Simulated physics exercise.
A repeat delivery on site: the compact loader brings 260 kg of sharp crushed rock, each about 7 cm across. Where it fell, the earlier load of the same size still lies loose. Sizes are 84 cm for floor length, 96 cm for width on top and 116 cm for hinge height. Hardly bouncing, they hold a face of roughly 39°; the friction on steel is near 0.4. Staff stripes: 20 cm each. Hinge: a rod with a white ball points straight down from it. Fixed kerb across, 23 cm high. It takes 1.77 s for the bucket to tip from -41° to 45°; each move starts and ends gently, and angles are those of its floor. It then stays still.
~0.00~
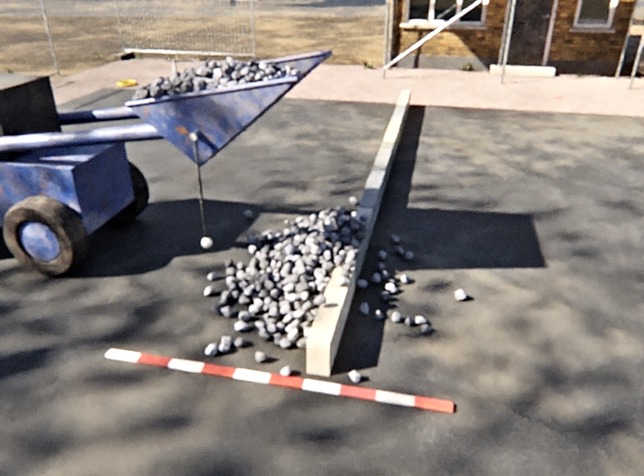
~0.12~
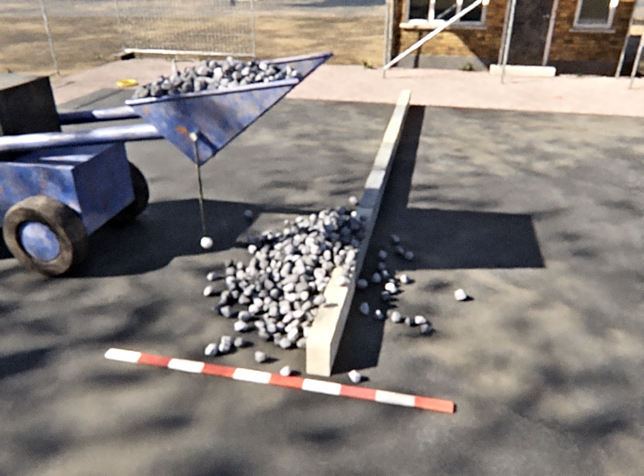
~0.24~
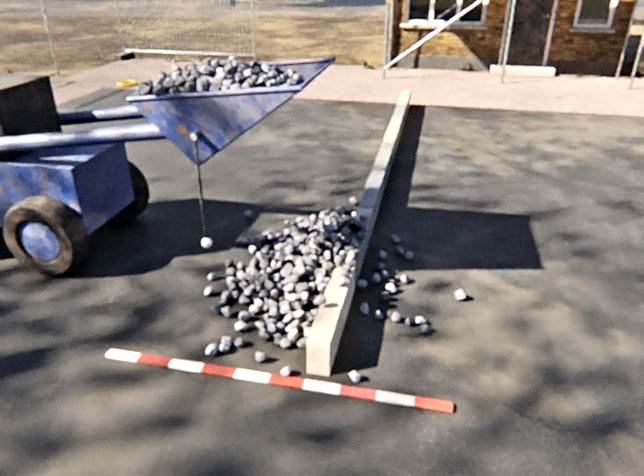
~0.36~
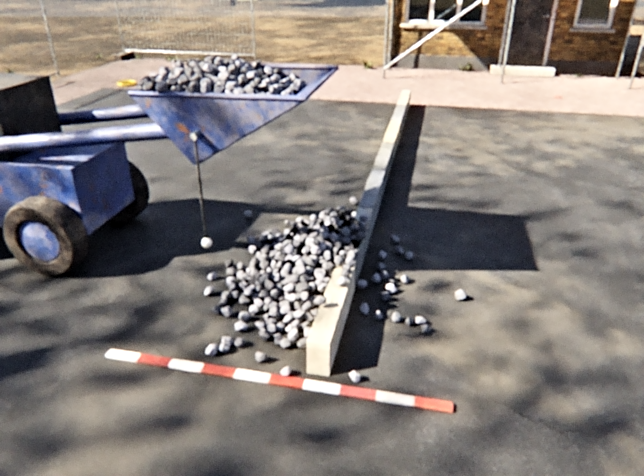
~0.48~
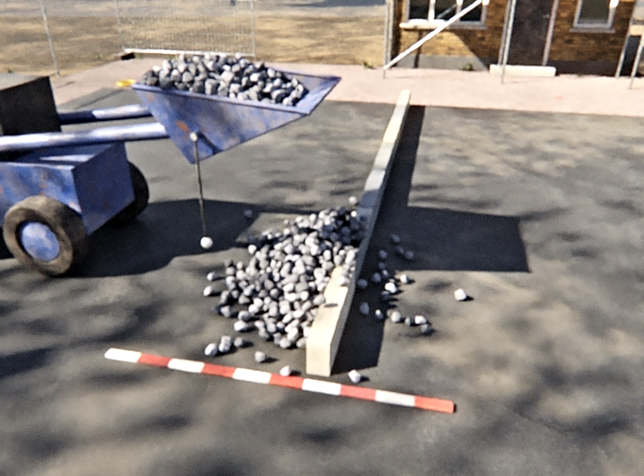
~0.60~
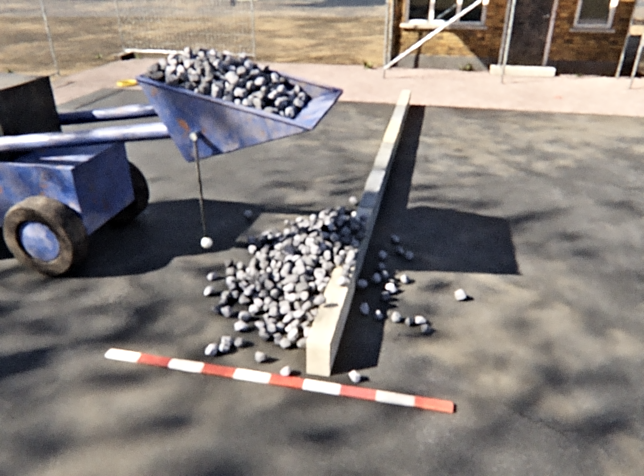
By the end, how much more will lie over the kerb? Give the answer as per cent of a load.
About 19 per cent.
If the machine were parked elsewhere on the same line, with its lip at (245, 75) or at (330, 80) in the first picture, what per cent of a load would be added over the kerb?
Near 0 in a hundred first, near 50 in a hundred second.
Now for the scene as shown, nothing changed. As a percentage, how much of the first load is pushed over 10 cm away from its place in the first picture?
Estimate: 5 %, roughly.
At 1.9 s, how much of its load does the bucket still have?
That works out to about 25 %.
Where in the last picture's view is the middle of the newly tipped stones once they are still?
Roughly pixel (317, 246) in the last view.
After 1.3 s the floor is at 32°; in per cent of one load, 99 in the bucket, 98 on this side of the kerb, 3 over the kerb; the foremost stones are at (415, 293).
After 1.9 s the floor is at 45°; in per cent of one load, 26 in the bucket, 168 on this side of the kerb, 7 over the kerb; the foremost stones are at (416, 297).
After 2.2 s the floor is at 45°; in per cent of one load, 0 in the bucket, 184 on this side of the kerb, 17 over the kerb; the foremost stones are at (445, 272).
After 4.7 s the floor is at 45°; in per cent of one load, 0 in the bucket, 178 on this side of the kerb, 22 over the kerb; the foremost stones are at (460, 274). Net gain over the kerb, 19.
